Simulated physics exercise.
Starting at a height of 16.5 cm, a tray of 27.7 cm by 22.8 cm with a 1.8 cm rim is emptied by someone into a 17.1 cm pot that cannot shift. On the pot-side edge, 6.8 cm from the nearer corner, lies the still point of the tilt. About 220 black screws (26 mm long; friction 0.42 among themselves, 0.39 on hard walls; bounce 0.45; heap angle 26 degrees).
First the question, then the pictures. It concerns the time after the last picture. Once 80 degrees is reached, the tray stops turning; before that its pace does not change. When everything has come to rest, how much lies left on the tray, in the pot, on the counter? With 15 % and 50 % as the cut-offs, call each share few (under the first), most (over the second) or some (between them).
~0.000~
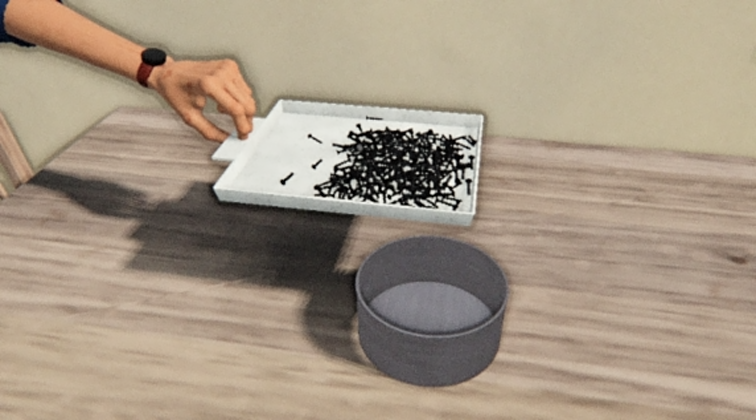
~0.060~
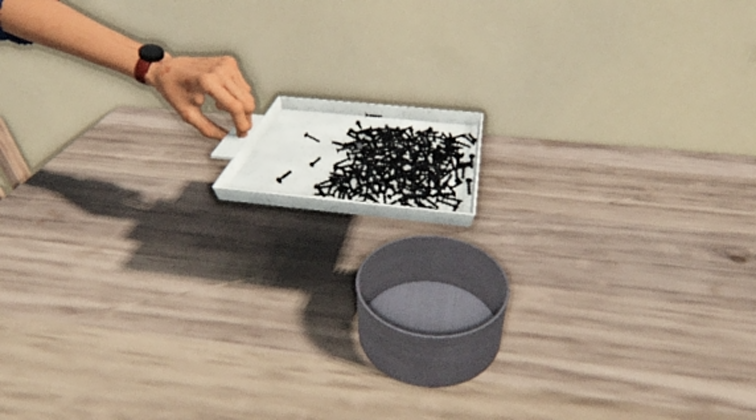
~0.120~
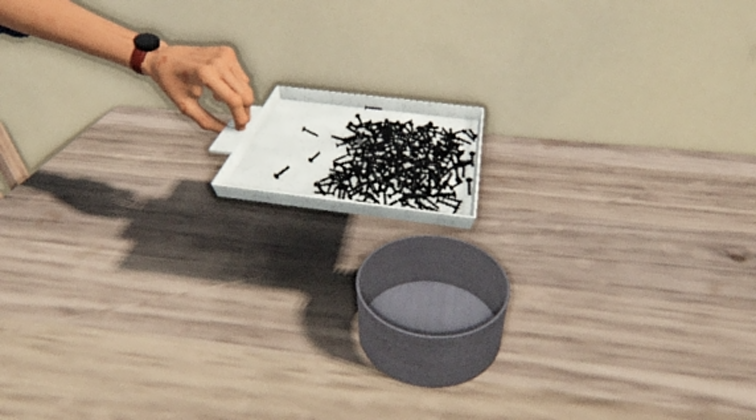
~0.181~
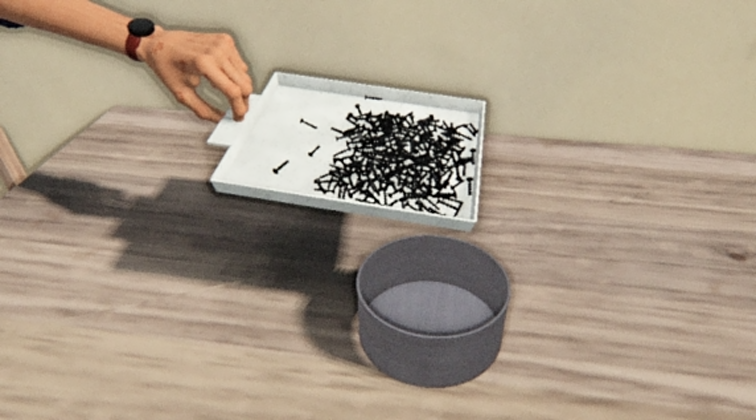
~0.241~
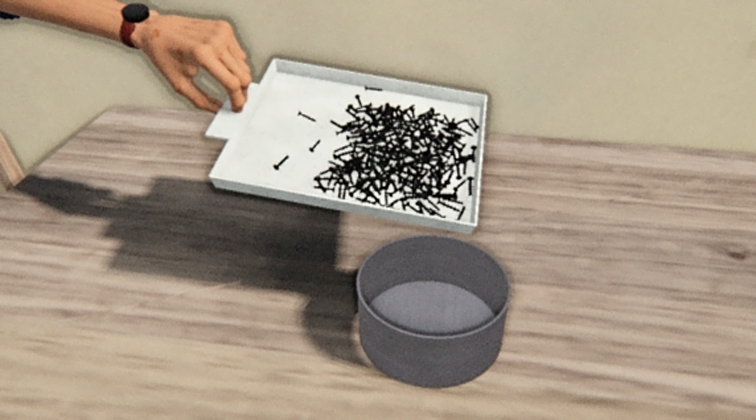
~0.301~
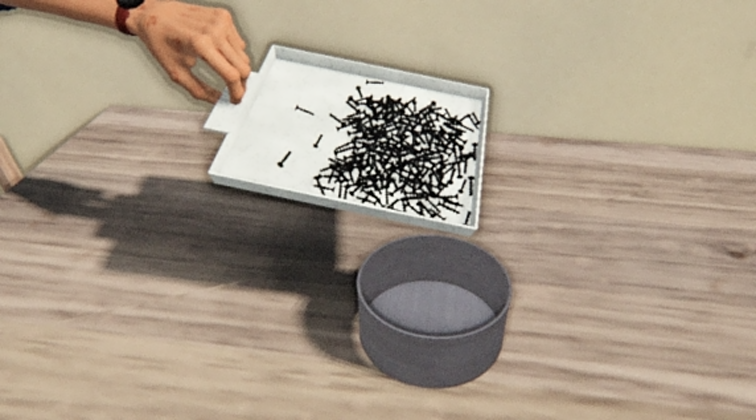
My estimate: Left on the tray: Few, pot: Most, counter: Few.
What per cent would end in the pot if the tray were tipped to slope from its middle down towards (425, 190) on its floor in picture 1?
Estimate: Near 80 per cent.
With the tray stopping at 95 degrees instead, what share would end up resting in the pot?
That would be around 100 percent.
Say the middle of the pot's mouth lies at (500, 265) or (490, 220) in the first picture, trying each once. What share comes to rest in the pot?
Spot one: Some 60 per cent; spot two: Some 0 per cent.
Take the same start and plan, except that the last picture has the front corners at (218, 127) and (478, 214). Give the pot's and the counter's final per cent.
The pot gets 25 and the counter 65.
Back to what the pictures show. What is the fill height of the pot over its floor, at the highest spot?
Close to 3.5 cm up.
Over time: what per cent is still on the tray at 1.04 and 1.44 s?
The figures go 90 and then 15.
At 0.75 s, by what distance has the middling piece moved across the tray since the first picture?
It has moved some 4 cm from its start.
After 0.75 s, tilt 47 degrees; the tray holds 100 %, the pot 0 %.
After 1.04 s, tilt 67 degrees; the tray holds 90 %, the pot 10 %.
Then, at 1.44 s, tilt 80 degrees; the tray holds 15 %, the pot 85 %.
At rest (2.1 s), tray 0 %, pot 100 %, counter 0 %.
